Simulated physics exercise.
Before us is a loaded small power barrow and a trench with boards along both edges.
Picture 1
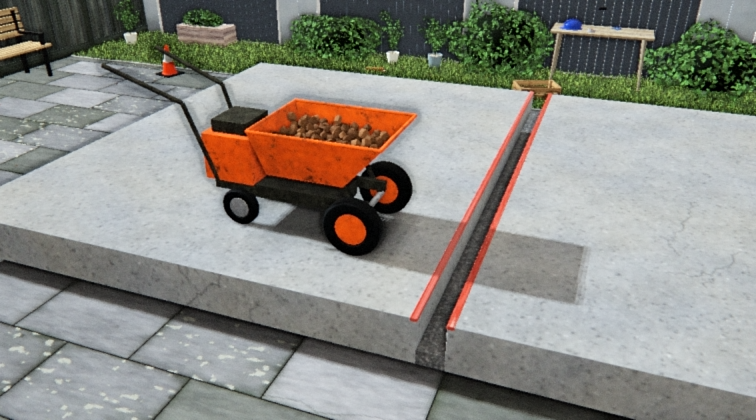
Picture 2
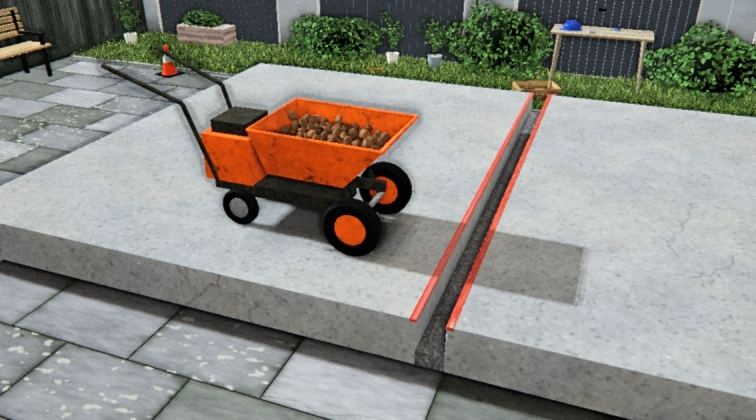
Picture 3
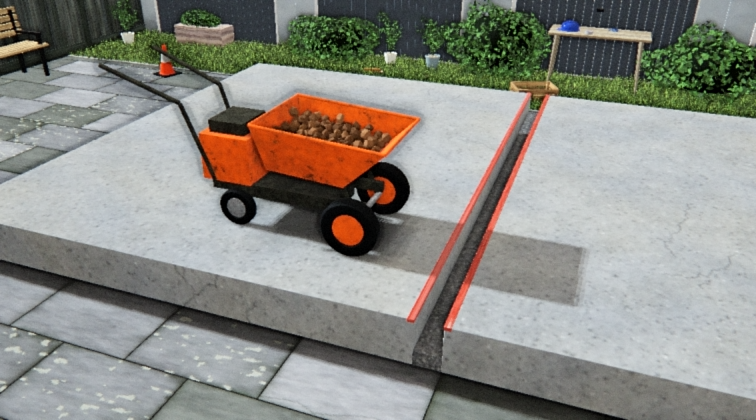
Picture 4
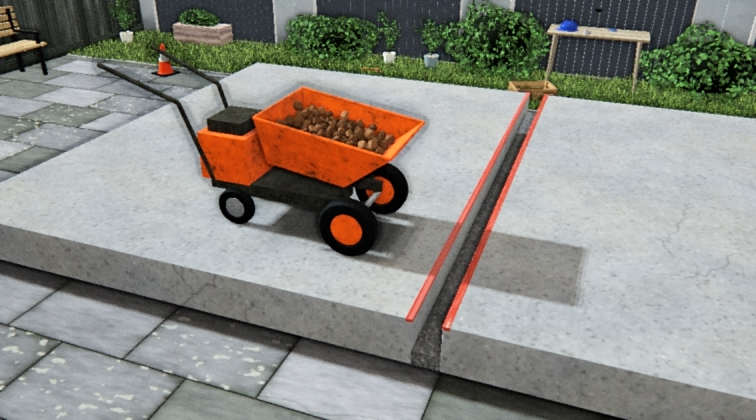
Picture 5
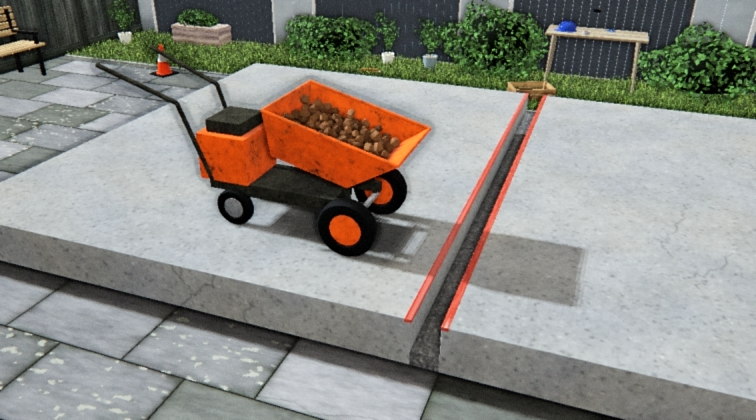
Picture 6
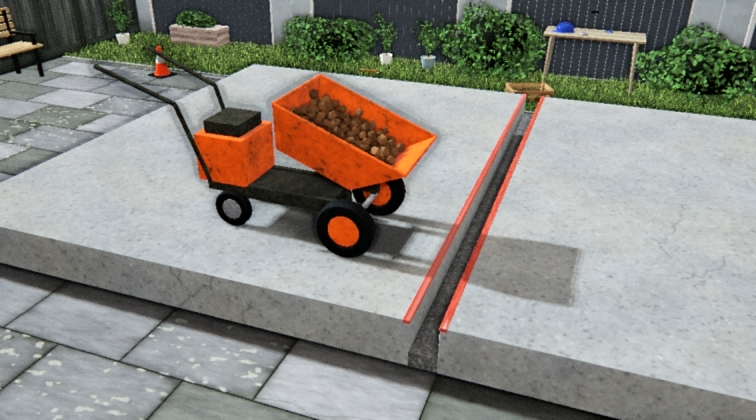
An orange power barrow loaded with brown lumps stood on a concrete slab, left of a narrow trench edged with red boards, and its skip gradually tilted forward toward the right, its back end rising.
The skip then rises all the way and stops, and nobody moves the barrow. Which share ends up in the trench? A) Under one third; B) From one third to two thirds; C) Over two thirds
The answer is B.
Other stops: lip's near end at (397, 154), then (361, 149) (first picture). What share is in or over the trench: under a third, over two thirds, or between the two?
Less than a third, then in the middle band.
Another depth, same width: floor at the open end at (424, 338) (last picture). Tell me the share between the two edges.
I'd guess close to 30 percent.
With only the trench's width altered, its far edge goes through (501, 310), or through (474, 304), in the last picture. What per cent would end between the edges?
I'd expect close to 100 in a hundred and then close to 90 in a hundred.
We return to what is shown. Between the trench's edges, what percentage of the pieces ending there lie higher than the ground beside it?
Roughly 20 %.
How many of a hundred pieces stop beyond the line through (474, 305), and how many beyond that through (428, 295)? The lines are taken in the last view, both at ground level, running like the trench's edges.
Around 40 percent for the first and 90 percent for the second.
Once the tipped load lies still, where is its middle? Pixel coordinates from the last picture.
The centre ends up roughly at (469, 249).
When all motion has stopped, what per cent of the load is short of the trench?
I'd estimate about 0 per cent of the load.
Shortly afterwards, skip tipped steeply; the whole lot in the skip.
Next, skip tipped right over; near two thirds in the skip; near a quarter in or heaped over the trench; a little beyond it; only a few falling.
Some moments later, skip tipped right over; a little in the skip; near half in or heaped over the trench; near half beyond it.
In the end, skip tipped right over; only a few in the skip; near half in or heaped over the trench; near half beyond it.
